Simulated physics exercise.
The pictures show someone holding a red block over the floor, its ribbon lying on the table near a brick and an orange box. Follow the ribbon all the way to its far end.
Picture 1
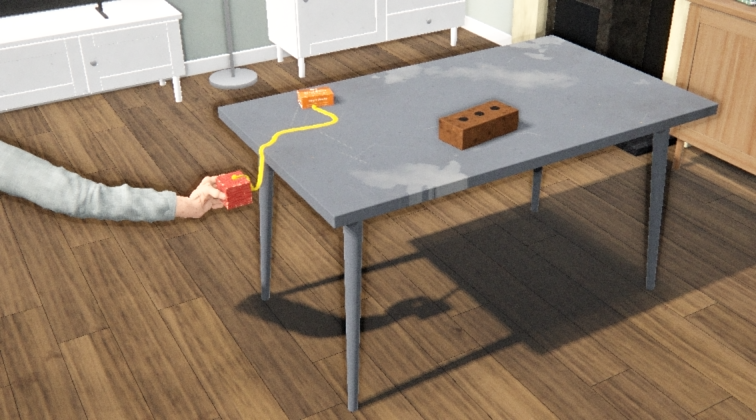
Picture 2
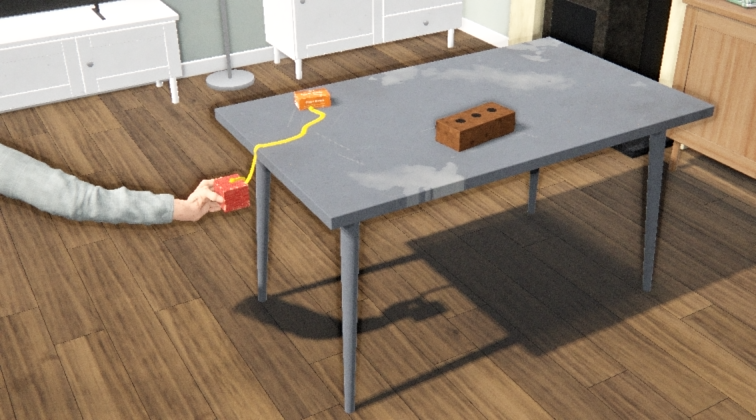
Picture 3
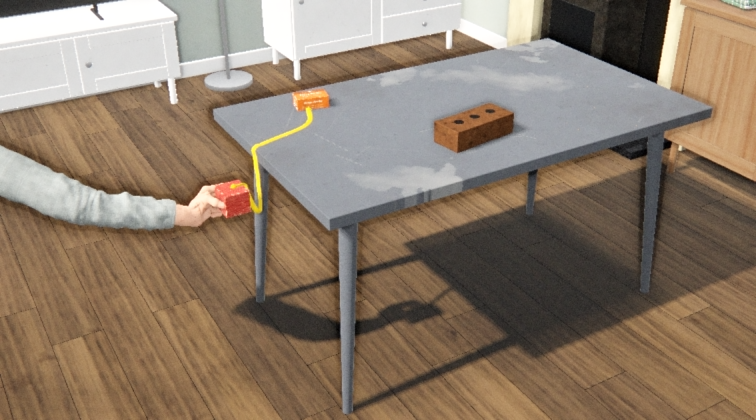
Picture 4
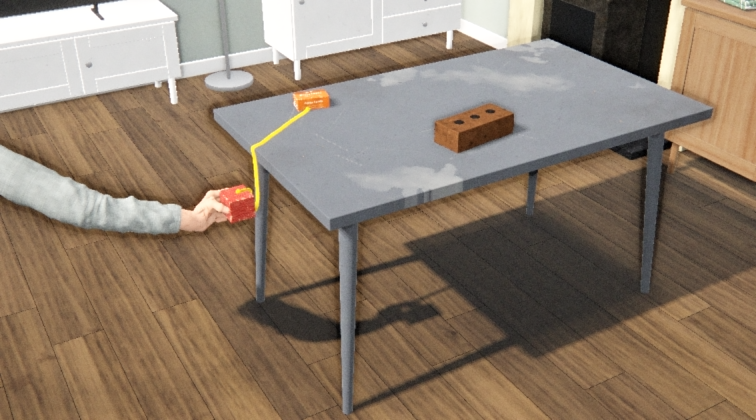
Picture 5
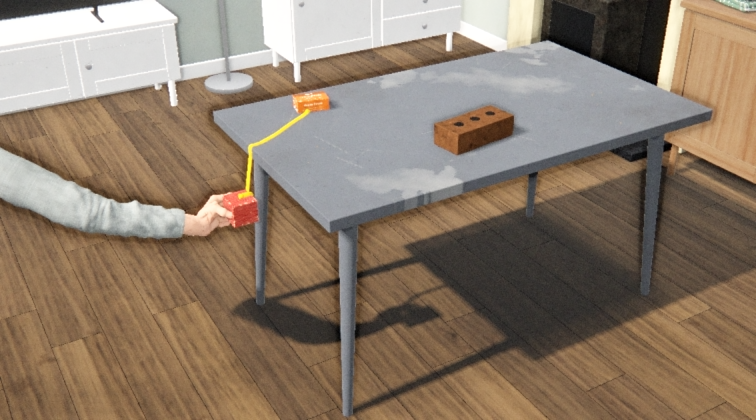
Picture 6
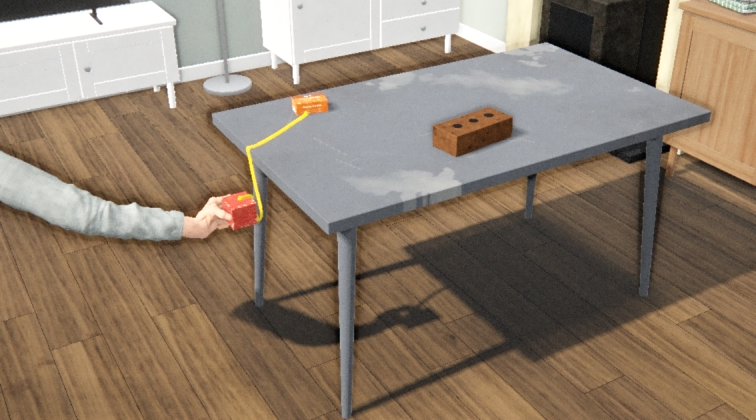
Hand holding a red block beside a grey table, lowering it slightly as the yellow ribbon to an orange box straightens.
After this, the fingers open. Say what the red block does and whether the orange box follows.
By the end the red block has gone all the way down, and the orange box has been taken down too.
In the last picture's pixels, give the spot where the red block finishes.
Around (229, 353).
Then, 0.48 s on from there, block on the floor near (258, 344); brick in place; box over the edge.
Then, 0.80 s on from there, block on the floor near (238, 349); brick in place; box down on the floor.
In the end, block on the floor near (229, 353); brick in place; box down on the floor. The red block lands on the floor and the orange box follows it down.
